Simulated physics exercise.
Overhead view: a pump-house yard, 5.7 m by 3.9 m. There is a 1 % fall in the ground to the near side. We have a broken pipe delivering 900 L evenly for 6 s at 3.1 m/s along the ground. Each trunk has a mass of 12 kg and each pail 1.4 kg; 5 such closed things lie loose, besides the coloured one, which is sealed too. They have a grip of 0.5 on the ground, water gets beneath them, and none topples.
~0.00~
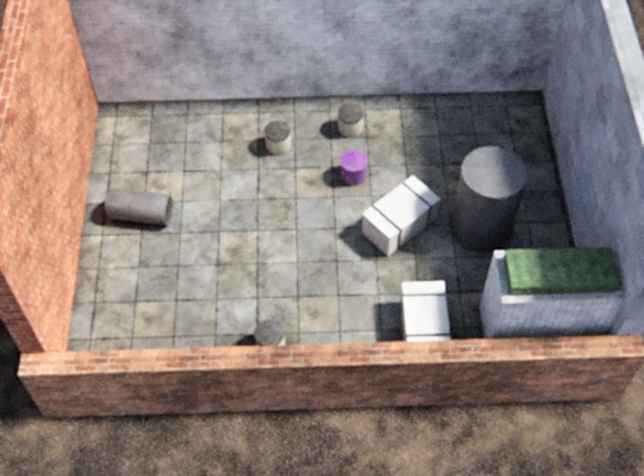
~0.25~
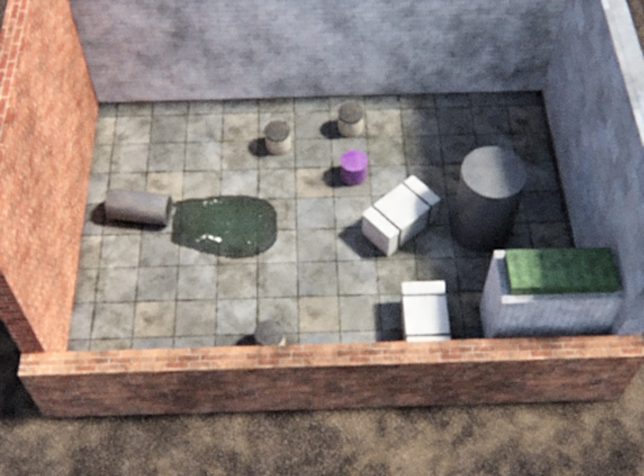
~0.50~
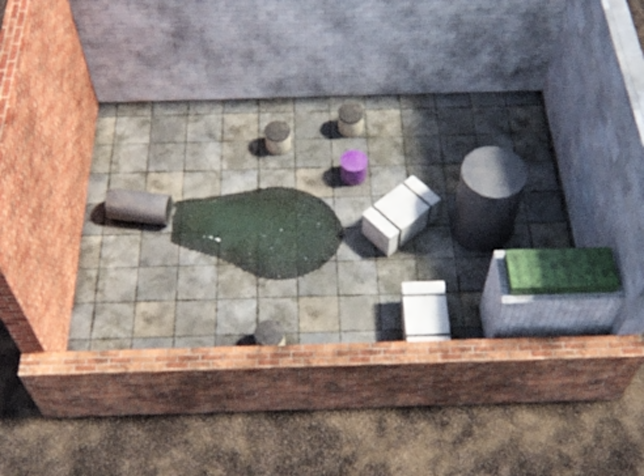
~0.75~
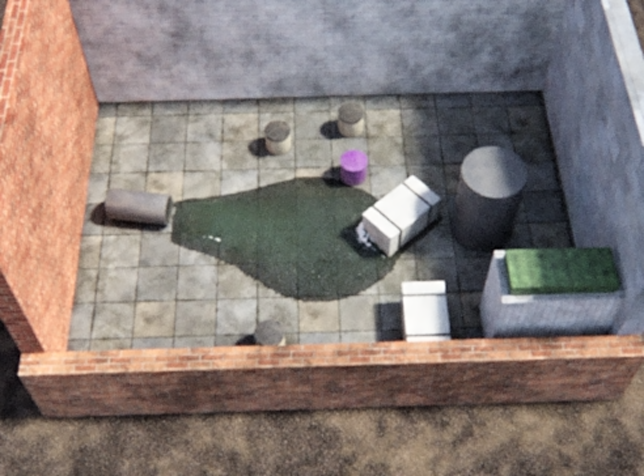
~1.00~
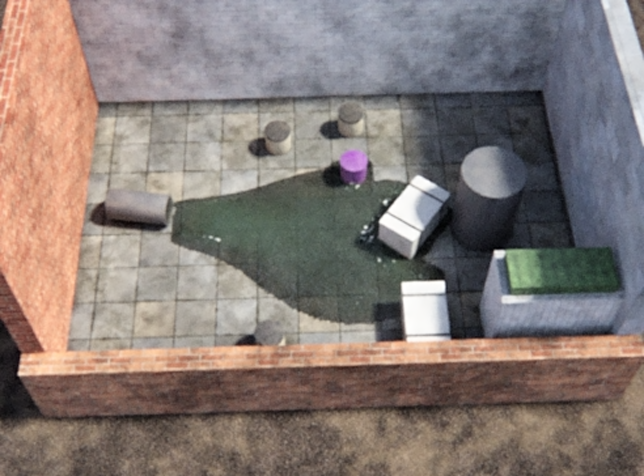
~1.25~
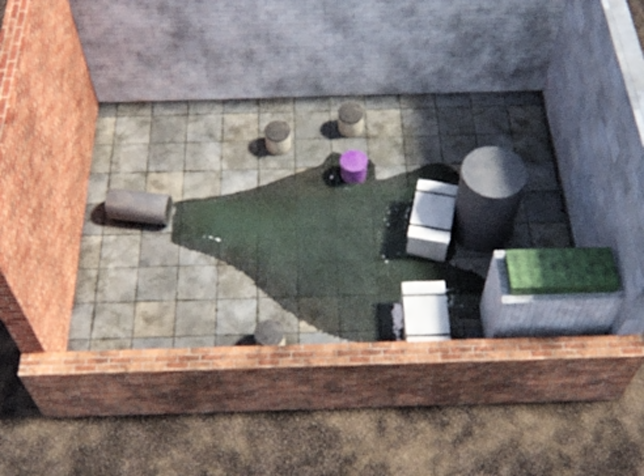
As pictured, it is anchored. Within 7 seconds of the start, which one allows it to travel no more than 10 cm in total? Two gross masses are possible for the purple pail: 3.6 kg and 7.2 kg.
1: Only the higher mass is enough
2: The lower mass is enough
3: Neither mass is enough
Only the higher mass is enough.
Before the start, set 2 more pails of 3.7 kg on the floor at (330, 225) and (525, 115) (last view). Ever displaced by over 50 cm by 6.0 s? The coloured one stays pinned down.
Respectively beyond that and beyond that.
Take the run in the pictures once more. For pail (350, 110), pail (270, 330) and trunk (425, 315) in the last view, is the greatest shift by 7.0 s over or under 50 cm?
In that order: More, past it, less.
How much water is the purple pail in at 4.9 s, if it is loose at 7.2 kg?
Something like 3 centimetres.
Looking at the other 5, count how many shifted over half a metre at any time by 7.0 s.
4.
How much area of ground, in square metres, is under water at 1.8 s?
Some 8.0 m2 of it.
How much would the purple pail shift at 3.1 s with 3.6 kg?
Roughly 0 cm.
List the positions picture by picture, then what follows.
In the first frame, the purple pail at (354, 160), on the bottom; 0.0 m2 under water; 0 of 6 have shifted.
In the second frame, the purple pail at (354, 160) rests on the ground; water covers 0.8 m2; 0 of 6 have shifted.
In the third frame, the purple pail at (354, 160), on the bottom; water covers 1.7 m2; 0 of 6 have shifted.
In the fourth frame, the purple pail at (354, 160) rests on the ground; 2.9 m2 under water; 0 of 6 have shifted.
In the fifth frame, the purple pail at (354, 160) rests on the ground; water covers 4.0 m2; 1 of 6 have shifted.
In the sixth frame, the purple pail at (354, 160), on the bottom; 5.3 m2 under water; 1 of 6 have shifted.
After 1.8 s the purple pail would be 0 cm from its start with 3.6 kg and 0 cm from its start with 7.2 kg; 3 cm of water round it then.
After 3.1 s the purple pail would be 0 cm from its start with 3.6 kg and 0 cm from its start with 7.2 kg; 3 cm of water round it then.
After 4.9 s the purple pail would be 0 cm from its start with 3.6 kg and 0 cm from its start with 7.2 kg; 3 cm of water round it then.
After 7.0 s the purple pail would be 31 cm from its start with 3.6 kg and 0 cm from its start with 7.2 kg; 4 cm of water round it then.
